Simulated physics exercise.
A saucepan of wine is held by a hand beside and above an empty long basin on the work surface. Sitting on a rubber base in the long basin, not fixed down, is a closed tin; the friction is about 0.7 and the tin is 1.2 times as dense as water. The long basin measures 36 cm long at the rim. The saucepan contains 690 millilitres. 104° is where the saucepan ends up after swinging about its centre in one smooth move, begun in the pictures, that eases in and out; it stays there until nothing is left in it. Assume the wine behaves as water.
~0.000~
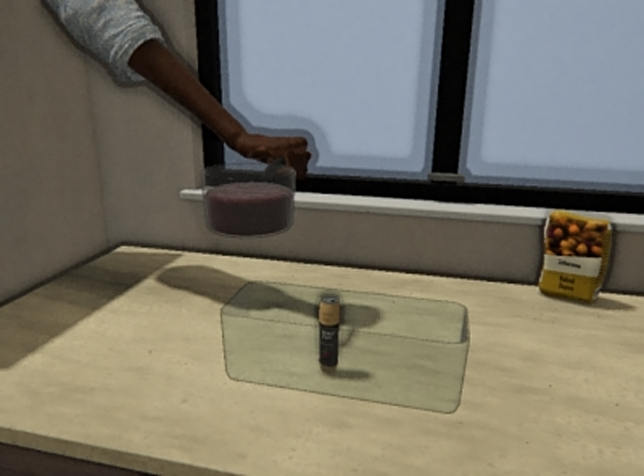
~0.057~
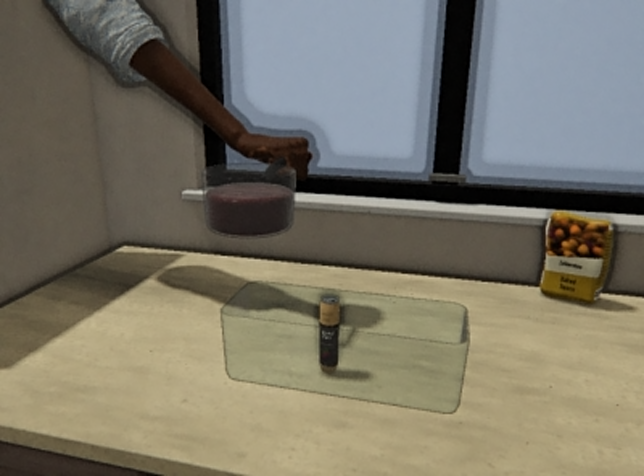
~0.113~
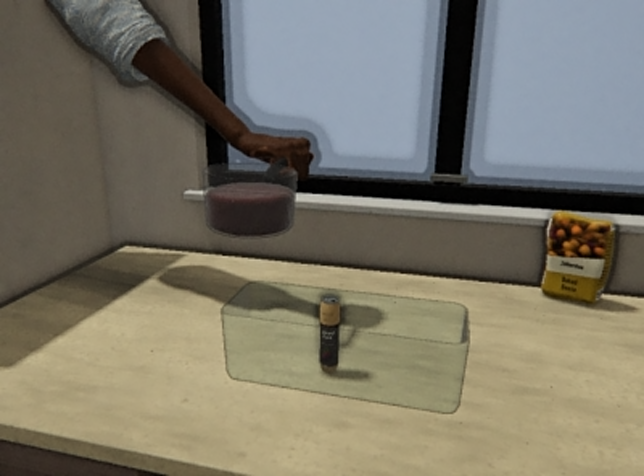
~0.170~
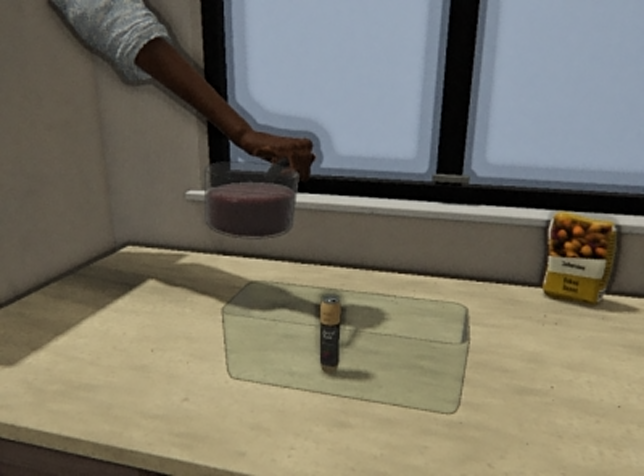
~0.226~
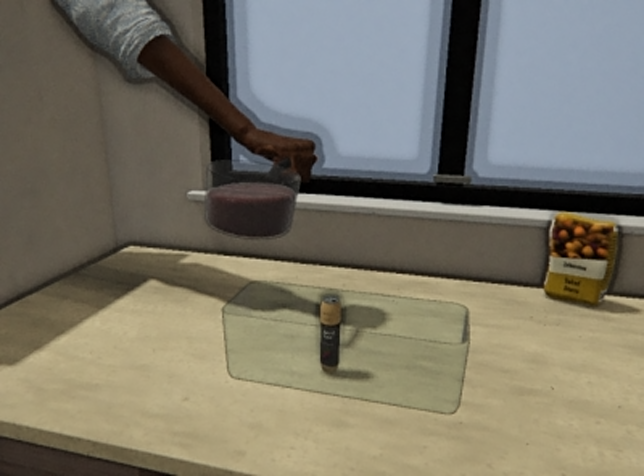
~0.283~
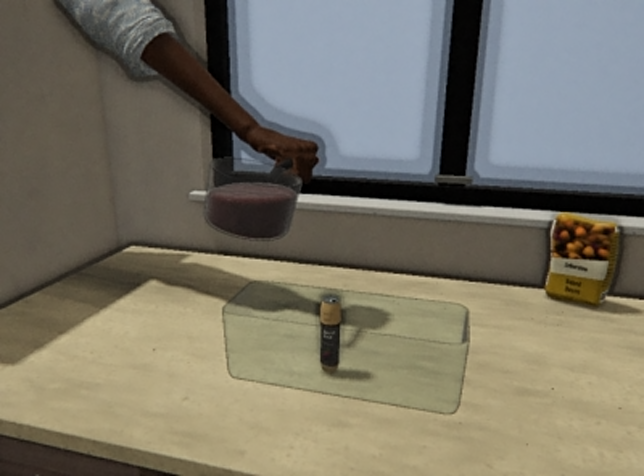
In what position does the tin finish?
It finishes upright.
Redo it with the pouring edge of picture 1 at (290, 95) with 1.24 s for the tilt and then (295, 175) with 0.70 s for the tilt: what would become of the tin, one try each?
Try 1: Still standing; try 2: Tipped over.
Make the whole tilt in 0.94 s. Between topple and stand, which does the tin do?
Result: Tin upright.
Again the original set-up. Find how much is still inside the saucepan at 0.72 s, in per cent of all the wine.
I'd put it near 74 percent.
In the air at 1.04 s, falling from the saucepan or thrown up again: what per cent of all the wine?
18 in a hundred, give or take.
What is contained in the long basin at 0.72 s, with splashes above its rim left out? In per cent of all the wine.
Estimate - around 2 in a hundred parts.
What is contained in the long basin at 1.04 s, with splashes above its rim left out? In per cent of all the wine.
Near 64 per cent of the total.
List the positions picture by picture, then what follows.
In the first frame, it leans 0°; its right rim is at (293, 175); the wine meets the walls at (210, 188) and (291, 193); the long basin's rim runs from (234, 297) to (467, 324); the tin's top is at (330, 303).
In the second frame, it leans 1°; its right rim is at (293, 175); the wine meets the walls at (211, 188) and (292, 194).
In the third frame, it leans 2°; its right rim is at (294, 177); the wine meets the walls at (212, 188) and (293, 194).
In the fourth frame, it leans 5°; its right rim is at (296, 179); the wine meets the walls at (214, 188) and (294, 194).
In the fifth frame, it leans 8°; its right rim is at (297, 182); the wine meets the walls at (214, 188) and (295, 194).
In the sixth frame, it leans 13°; its right rim is at (299, 186); the wine meets the walls at (214, 188) and (296, 195).
By 0.72 s the tilt is 65° and 74 per cent is still to pour; the tin stands where it began.
By 1.04 s the tilt is 98° and 18 per cent is still to pour; the tin stands where it began.
By 1.38 s the tilt is 104° and 1 per cent is still to pour; the tin stands where it began.
By 1.74 s the tilt is 104° and 0 per cent is still to pour; the tin stands where it began.
At rest the tin stands where it began.
